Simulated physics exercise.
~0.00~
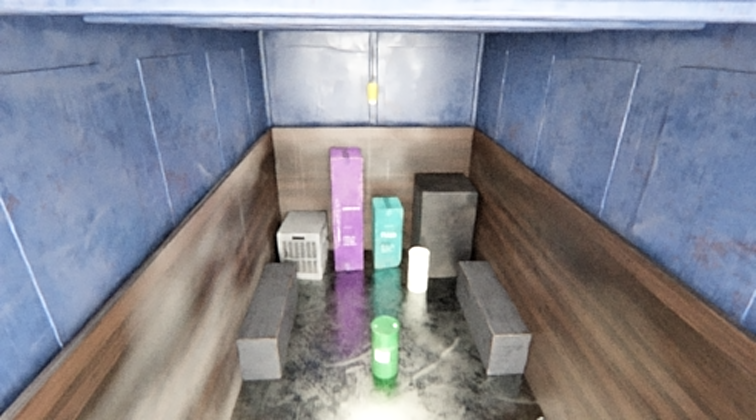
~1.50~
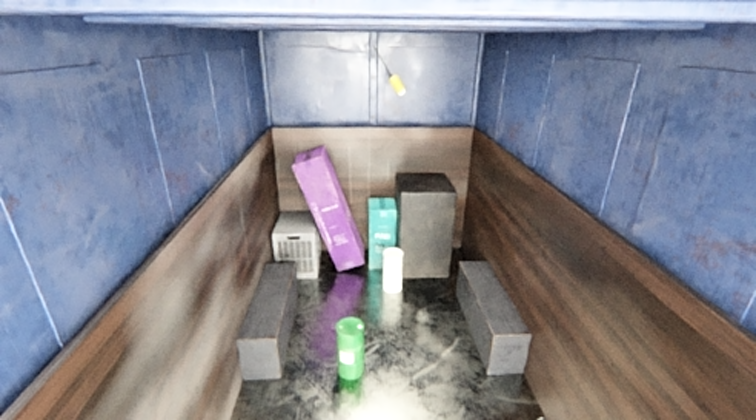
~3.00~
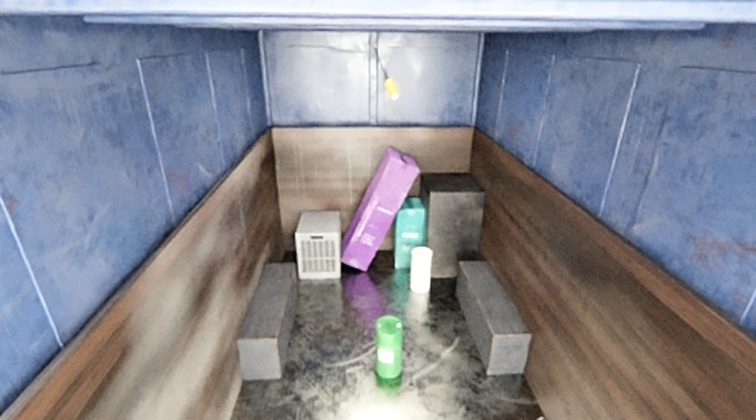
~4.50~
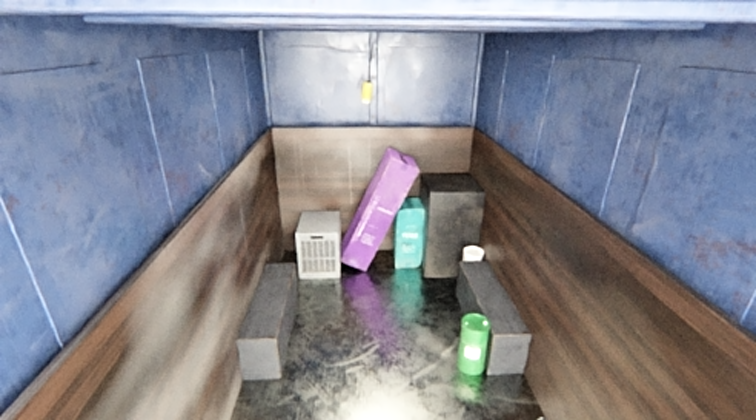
A tall purple box tips left, then right, and ends leaning as both canisters slide right.
